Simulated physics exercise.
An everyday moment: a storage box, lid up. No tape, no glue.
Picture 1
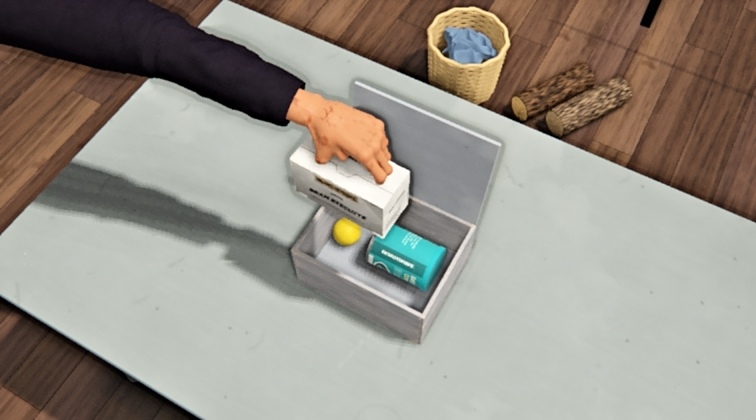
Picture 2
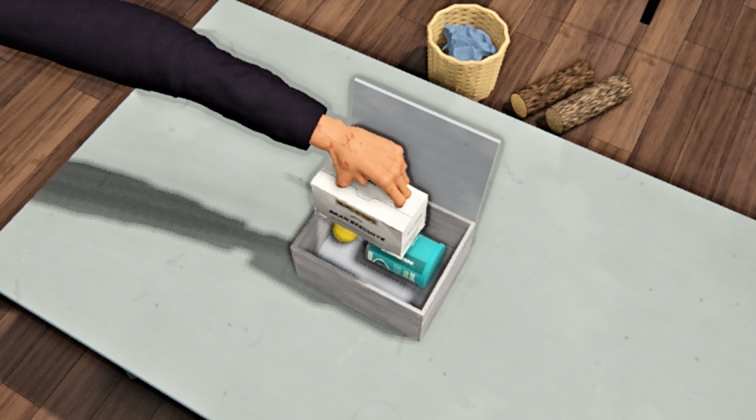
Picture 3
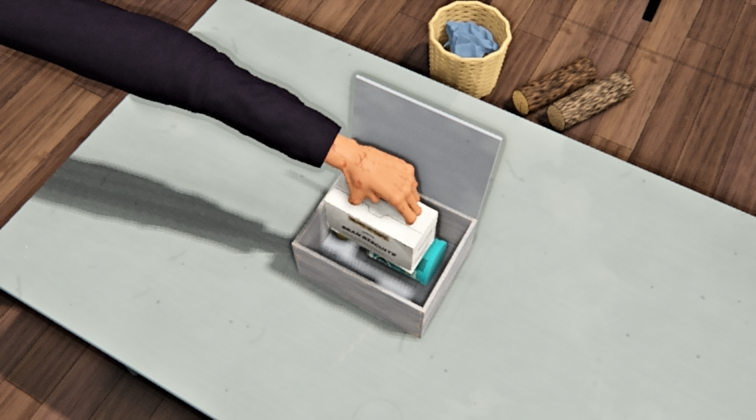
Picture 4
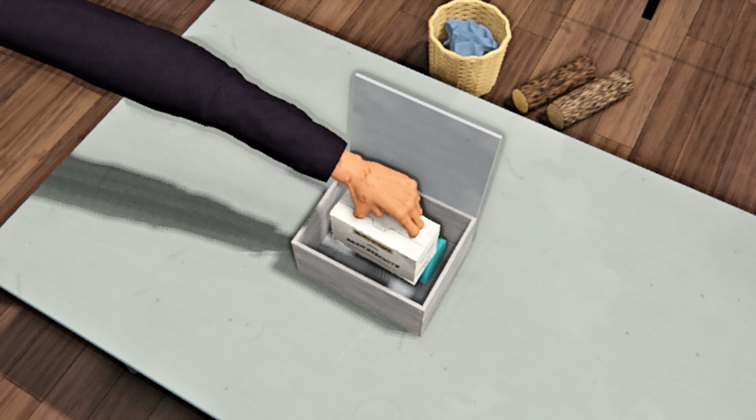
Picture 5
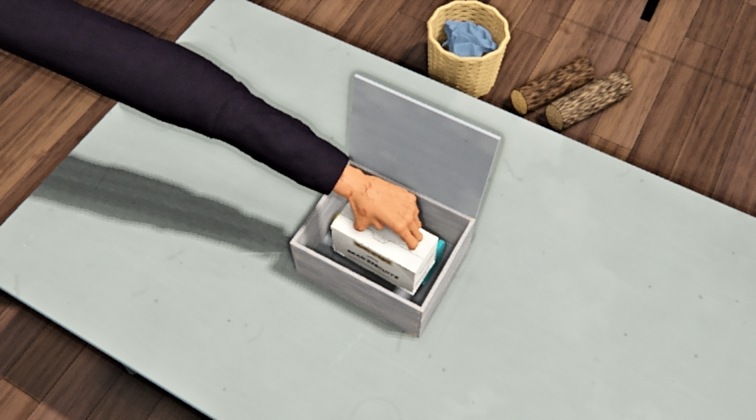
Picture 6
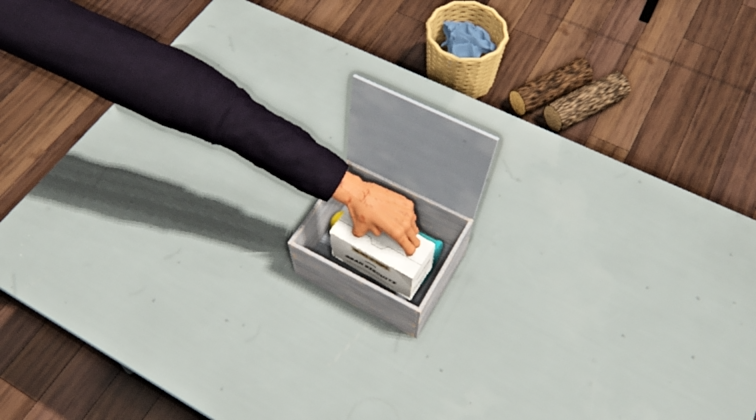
A hand in a dark sleeve held a white carton over an open grey box containing a yellow ball and a turquoise tin, then moved it slightly right and lowered it inside, still gripping it.
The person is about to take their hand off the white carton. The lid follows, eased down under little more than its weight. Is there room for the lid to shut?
Outcome: The lid shuts flat.
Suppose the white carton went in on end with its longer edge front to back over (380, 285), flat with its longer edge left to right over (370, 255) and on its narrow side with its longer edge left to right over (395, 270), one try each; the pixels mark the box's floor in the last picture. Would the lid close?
First, it is held up; second, it closes; third, it sits on the rim.
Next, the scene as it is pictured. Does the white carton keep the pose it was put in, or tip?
The white carton tips.
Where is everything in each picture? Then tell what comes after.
Still above its spot; white carton (350, 182); turquoise tin (406, 256), in the first frame.
Still above its spot; white carton (369, 204); turquoise tin (405, 253), in the second frame.
Still above its spot; white carton (381, 220), in the third frame.
Still above its spot; white carton (384, 233), in the fourth frame.
Still above its spot; white carton (384, 244), in the fifth frame.
In place under the hand; white carton (382, 250), in the sixth frame.
Then, 1.10 s on from there, lid starting down; white carton on its side near (382, 275); turquoise tin shifted a little.
Then, 1.80 s on from there, lid 43° above the rim; white carton on its side near (382, 275); turquoise tin shifted a little.
In the end, lid shut; toppled in the box, white carton; the other 2 unmoved. At the end, from the last picture's camera, white carton near (382, 275).
